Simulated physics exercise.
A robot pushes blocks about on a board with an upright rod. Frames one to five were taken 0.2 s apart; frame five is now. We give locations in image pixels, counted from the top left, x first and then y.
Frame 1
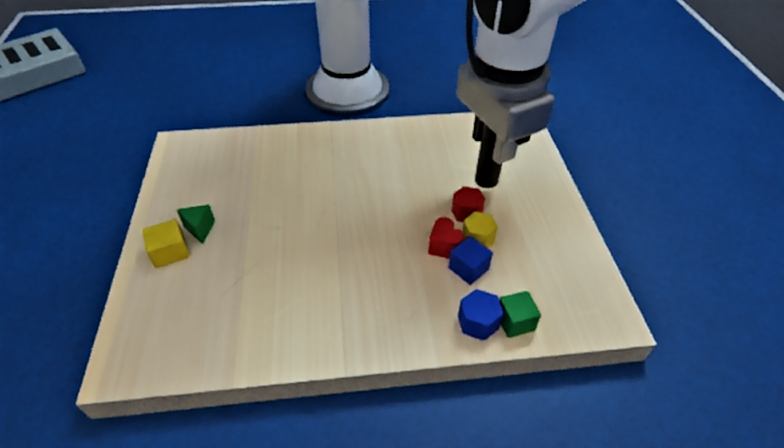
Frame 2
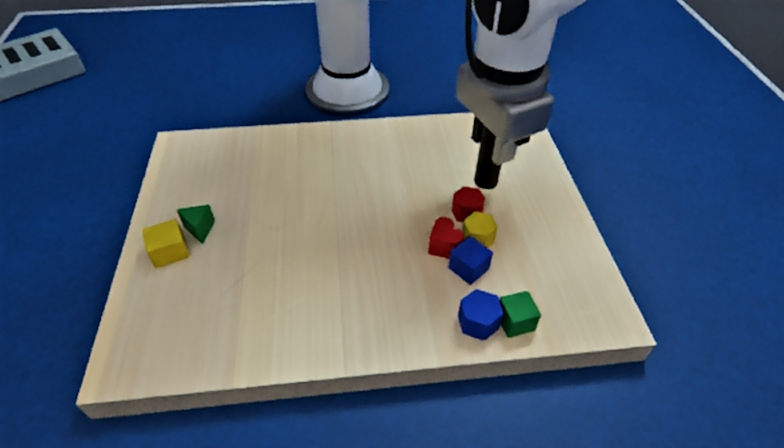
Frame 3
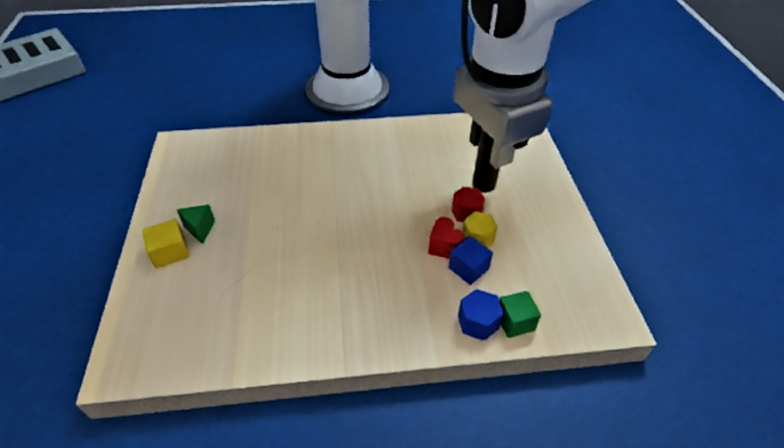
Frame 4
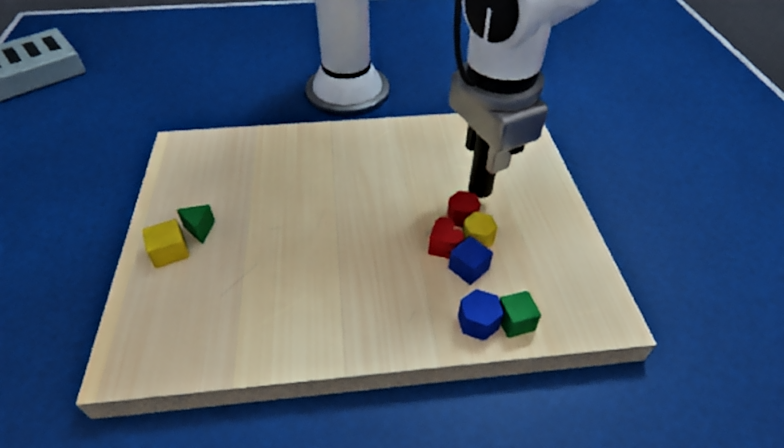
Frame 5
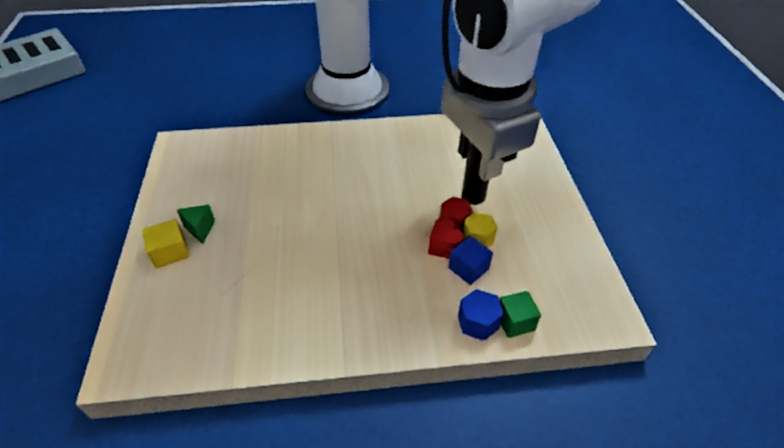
On a pale wooden board scattered with coloured blocks, a robot arm's black rod stayed almost still at first, then moved slightly down and left, nudging the red hexagon closer to the red heart.
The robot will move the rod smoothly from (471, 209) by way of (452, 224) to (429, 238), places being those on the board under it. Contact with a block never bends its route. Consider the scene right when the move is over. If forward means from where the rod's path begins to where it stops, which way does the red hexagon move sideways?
Pushed right.
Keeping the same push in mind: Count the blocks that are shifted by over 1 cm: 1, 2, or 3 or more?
Put simply, two blocks are moved more than 1 cm.
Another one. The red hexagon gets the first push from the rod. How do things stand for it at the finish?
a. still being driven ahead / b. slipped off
I choose a.
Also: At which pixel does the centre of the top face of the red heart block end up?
My best guess is (427, 249).
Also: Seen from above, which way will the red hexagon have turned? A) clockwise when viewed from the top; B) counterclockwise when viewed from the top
Option A.
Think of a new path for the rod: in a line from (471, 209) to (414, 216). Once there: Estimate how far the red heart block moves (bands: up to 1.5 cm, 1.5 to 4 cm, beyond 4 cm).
It ends 1.5 to 4 cm from its spot.
What follows on the original path. Halfway along, rod (453, 212); red heart block (433, 240), turned 65° anticlockwise; red hexagon (432, 219), turned 30° clockwise.
At the end, rod (430, 225); red heart block (427, 249), turned 95° anticlockwise; red hexagon (407, 231), turned 35° clockwise; yellow hexagon still.
